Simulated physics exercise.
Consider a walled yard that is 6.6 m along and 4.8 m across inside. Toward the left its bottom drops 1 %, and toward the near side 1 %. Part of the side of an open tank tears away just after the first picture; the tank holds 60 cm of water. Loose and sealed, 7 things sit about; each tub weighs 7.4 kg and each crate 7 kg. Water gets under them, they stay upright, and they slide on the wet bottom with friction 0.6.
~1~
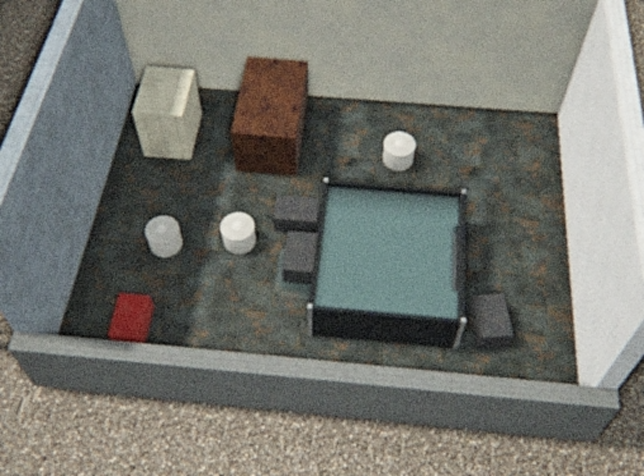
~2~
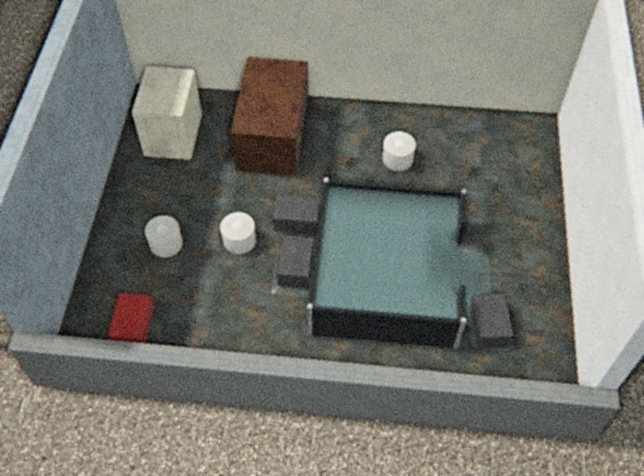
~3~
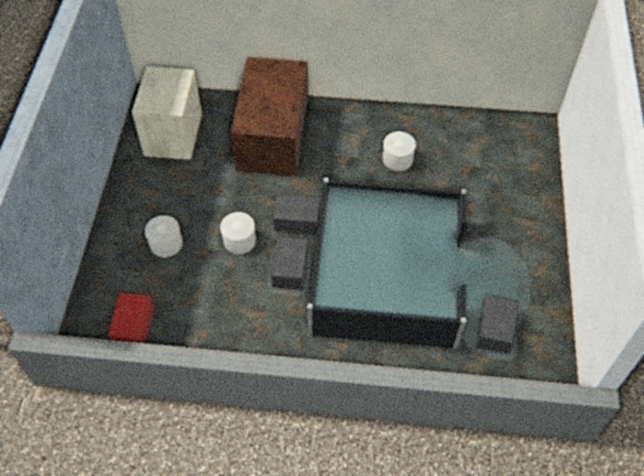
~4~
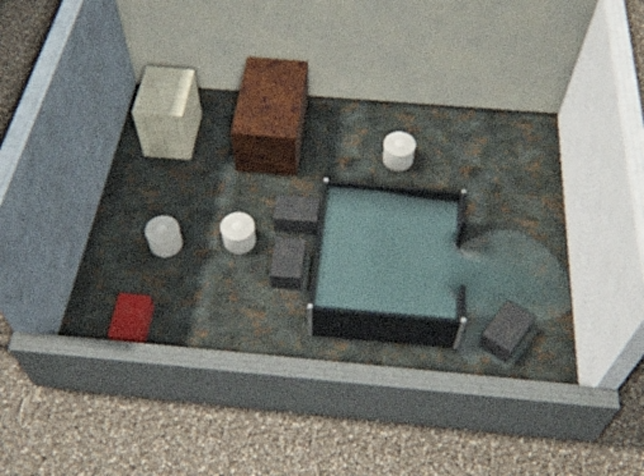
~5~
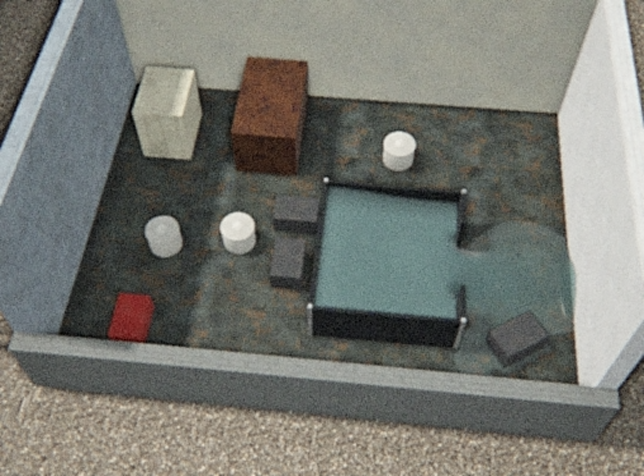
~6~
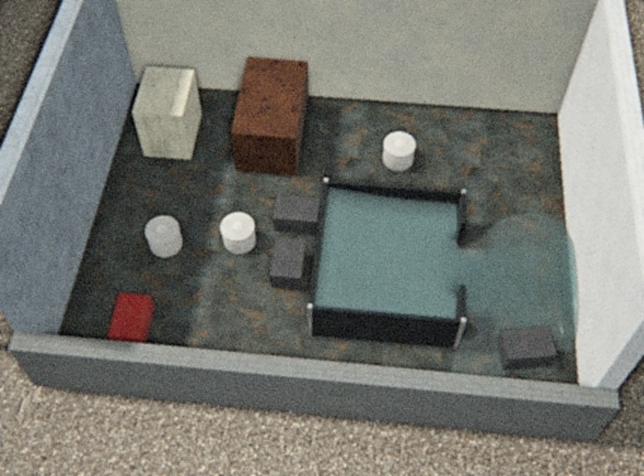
The clip opens on a walled yard with a square tank of blue-green water among several blocks and cylinders. Water bursts through the tank's right side, and a dark block near that side is pushed rightward and turns. The water spreads to the right wall, while most other objects stay still.
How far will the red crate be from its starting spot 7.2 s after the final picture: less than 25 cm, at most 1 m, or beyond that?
It relocates a long way.
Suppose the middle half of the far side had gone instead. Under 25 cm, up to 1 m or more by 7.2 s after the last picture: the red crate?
The answer: The red crate slips a moderate way.
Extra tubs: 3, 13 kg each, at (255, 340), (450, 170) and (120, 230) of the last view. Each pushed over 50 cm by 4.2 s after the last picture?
So that's beyond the threshold, within the threshold and within the threshold, in that sequence.
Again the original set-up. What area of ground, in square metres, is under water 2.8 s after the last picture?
Flooded: Near 17 m2.
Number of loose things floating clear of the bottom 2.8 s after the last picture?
Just then, the number is 1.
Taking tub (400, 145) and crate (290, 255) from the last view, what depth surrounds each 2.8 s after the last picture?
Around 2 cm and 0 cm.
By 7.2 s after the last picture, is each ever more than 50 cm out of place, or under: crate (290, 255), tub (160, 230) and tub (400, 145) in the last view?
In sequence - crossed the line; stayed below the line; crossed the line.
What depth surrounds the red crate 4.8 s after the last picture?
Around 4 cm.
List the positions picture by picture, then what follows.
The red crate at (129, 315), on the bottom; water covers 3.3 m2; 0 of 7 have shifted, in the first frame.
The red crate at (129, 315), on the bottom; water covers 3.8 m2; 1 of 7 have shifted, in the second frame.
The red crate at (129, 315), on the bottom; water covers 4.4 m2; 2 of 7 have shifted, in the third frame.
The red crate at (129, 315) rests on the ground; water covers 5.3 m2; 2 of 7 have shifted, in the fourth frame.
The red crate at (129, 315) rests on the ground; water covers 6.0 m2; 2 of 7 have shifted, in the fifth frame.
The red crate at (129, 315), on the bottom; water covers 6.4 m2; 2 of 7 have shifted, in the sixth frame.
Then, 0.9 s after the last picture the red crate is near (129, 315), 0.0 m from its start, aground; 0 afloat.
Then, 2.8 s after the last picture the red crate is near (124, 313), 0.1 m from its start, aground; 1 afloat.
Then, 4.8 s after the last picture the red crate is near (122, 198), 1.8 m from its start, aground; 1 afloat.
Then, 7.2 s after the last picture the red crate is near (172, 154), 2.6 m from its start, afloat; 5 afloat.
